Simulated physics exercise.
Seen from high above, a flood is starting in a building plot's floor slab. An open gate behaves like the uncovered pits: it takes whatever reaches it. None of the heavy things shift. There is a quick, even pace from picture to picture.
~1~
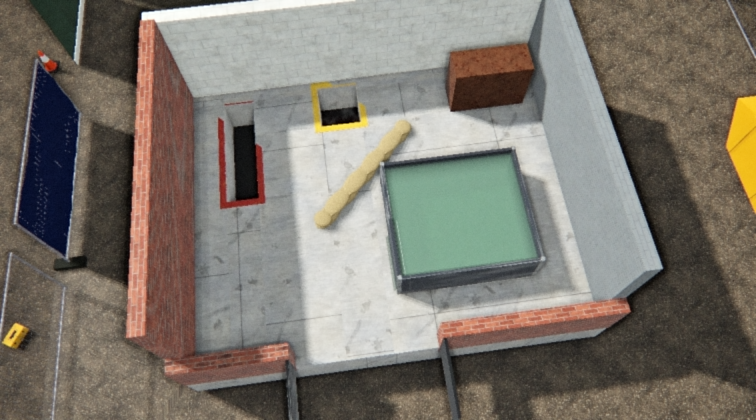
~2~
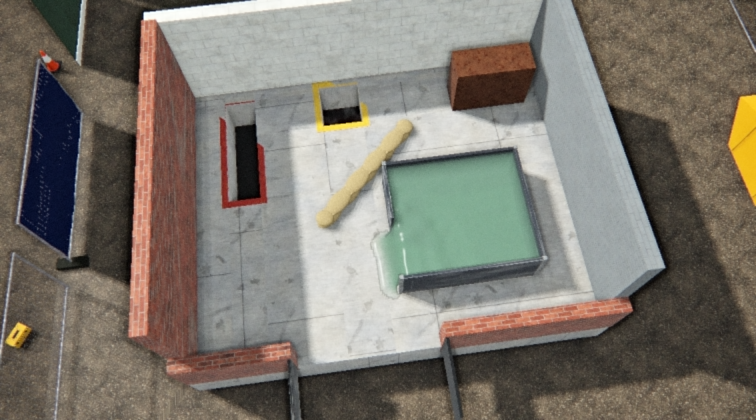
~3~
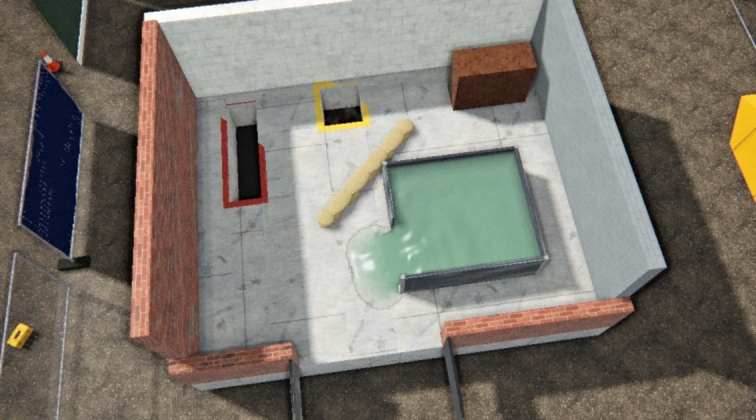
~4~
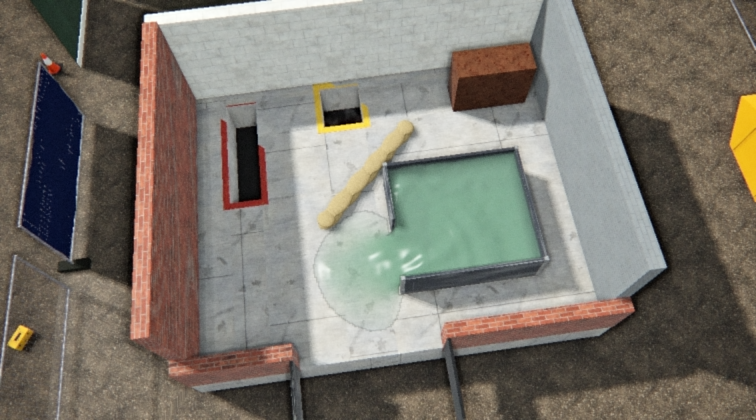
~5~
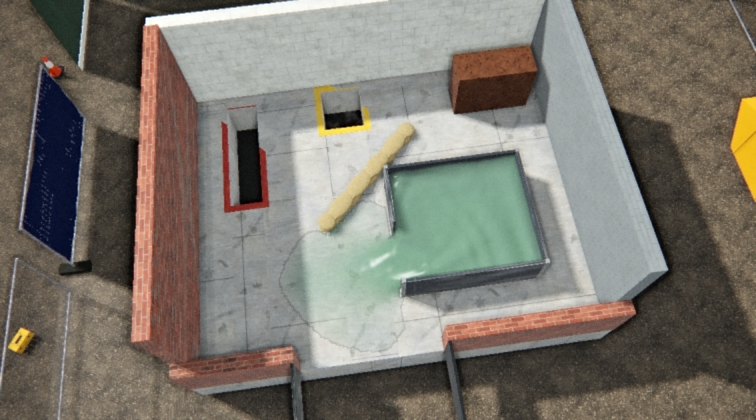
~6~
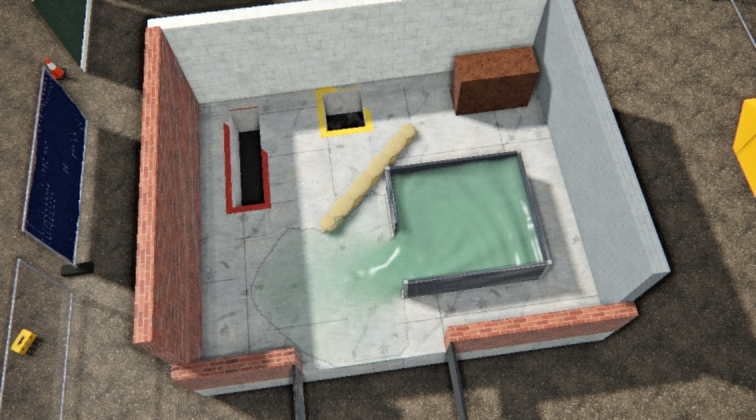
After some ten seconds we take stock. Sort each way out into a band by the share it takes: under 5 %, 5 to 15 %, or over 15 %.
Shares: The gate takes over 15 %; the red pit takes over 15 %; the yellow pit takes under 5 %.
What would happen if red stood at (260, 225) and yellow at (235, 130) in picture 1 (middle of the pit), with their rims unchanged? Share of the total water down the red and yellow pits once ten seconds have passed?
The red pit takes around 45 percent, while the yellow pit takes around 10 percent.
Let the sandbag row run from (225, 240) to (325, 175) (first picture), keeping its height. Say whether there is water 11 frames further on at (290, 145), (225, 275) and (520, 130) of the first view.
Spot one stays bare, spot two gets soaked, spot three stays bare.
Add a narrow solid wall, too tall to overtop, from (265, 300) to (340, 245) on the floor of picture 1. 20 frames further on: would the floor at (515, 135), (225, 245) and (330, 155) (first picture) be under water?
Taking the three spots in the order asked, they are bone-dry, waterlogged and bone-dry.
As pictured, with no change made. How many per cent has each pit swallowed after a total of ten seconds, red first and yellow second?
That's 36 per cent for the first and 2 per cent for the second.
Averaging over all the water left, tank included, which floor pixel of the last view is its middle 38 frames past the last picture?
Around (347, 253).
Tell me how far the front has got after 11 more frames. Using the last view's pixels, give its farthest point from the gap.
The front should reach about (201, 148).
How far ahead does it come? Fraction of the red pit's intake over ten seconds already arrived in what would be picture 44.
About 60 per cent.
A moment on, water covers 30 % of the floor; the gate 1 %, the red pit 0 %, the yellow pit 0 %.
Next, water covers 40 % of the floor; the gate 5 %, the red pit 0 %, the yellow pit 0 %.
Then, water covers 40 % of the floor; the gate 8 %, the red pit 5 %, the yellow pit 0 %.
Later, water covers 50 % of the floor; the gate 14 %, the red pit 20 %, the yellow pit 1 %.
In the end, water covers 55 % of the floor; the gate 20 %, the red pit 35 %, the yellow pit 3 %.
